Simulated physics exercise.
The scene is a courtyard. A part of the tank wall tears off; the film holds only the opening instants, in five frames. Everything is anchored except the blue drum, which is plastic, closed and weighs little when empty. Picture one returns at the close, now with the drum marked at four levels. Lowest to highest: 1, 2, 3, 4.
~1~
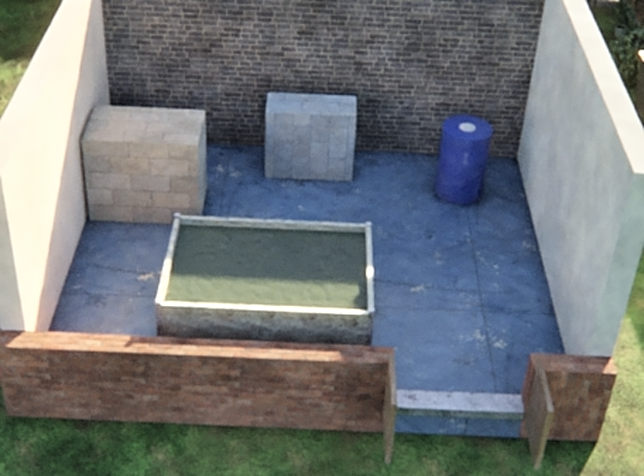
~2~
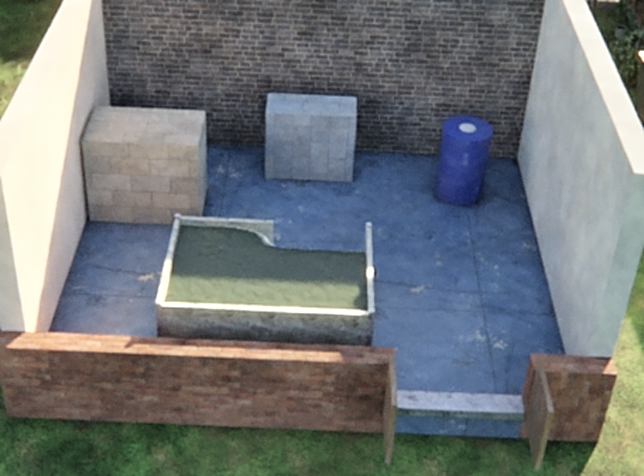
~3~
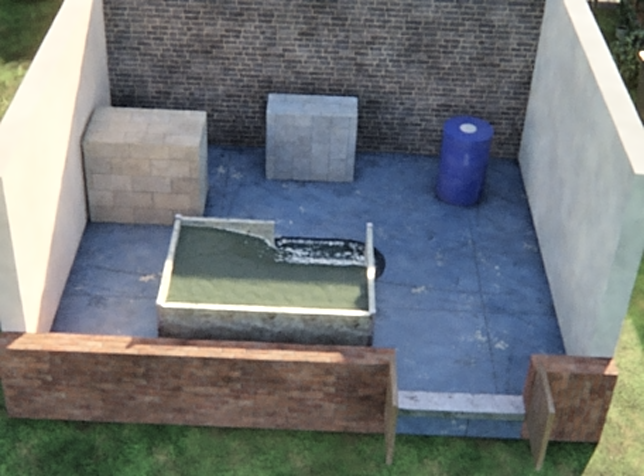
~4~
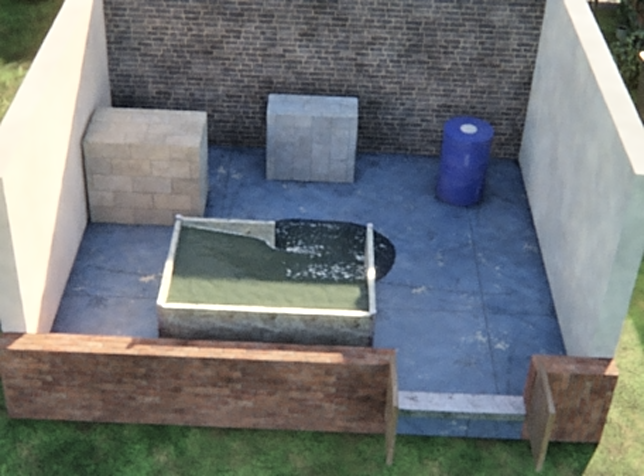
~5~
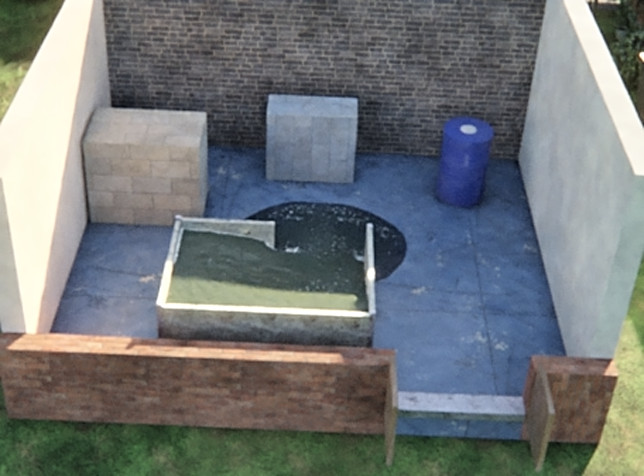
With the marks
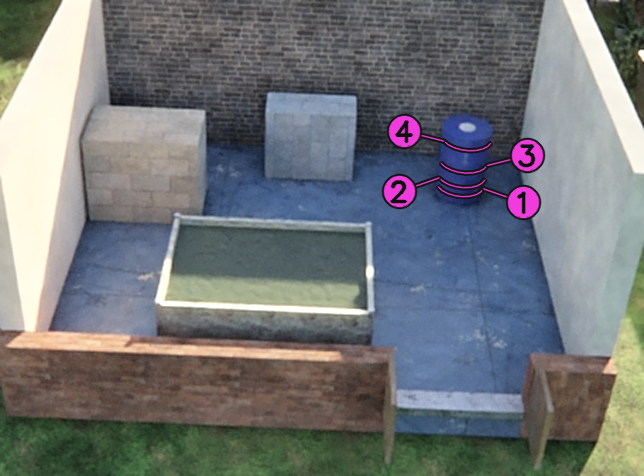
At first, a full rectangular tank of murky green water stands in a walled courtyard near stone blocks and a blue drum. Then part of its back wall is missing, and water pours through the gap, spreading a dark puddle across the paving behind and to the right of the tank.
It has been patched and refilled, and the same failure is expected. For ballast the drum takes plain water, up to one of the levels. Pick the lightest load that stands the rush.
Line 2.
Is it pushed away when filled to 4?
No, not at all.
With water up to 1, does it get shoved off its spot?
Yes, it does.
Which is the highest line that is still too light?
1.
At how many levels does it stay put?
Three of the four.
In magenta, 1 at (462, 196); 2 at (463, 187); 3 at (465, 173); 4 at (468, 150); from the bottom up 1, 2, 3, 4.
For line 1, it is pushed about 3 times its own width away.
For line 2, it does not move.
For line 3, it does not move.
For line 4, it does not move.
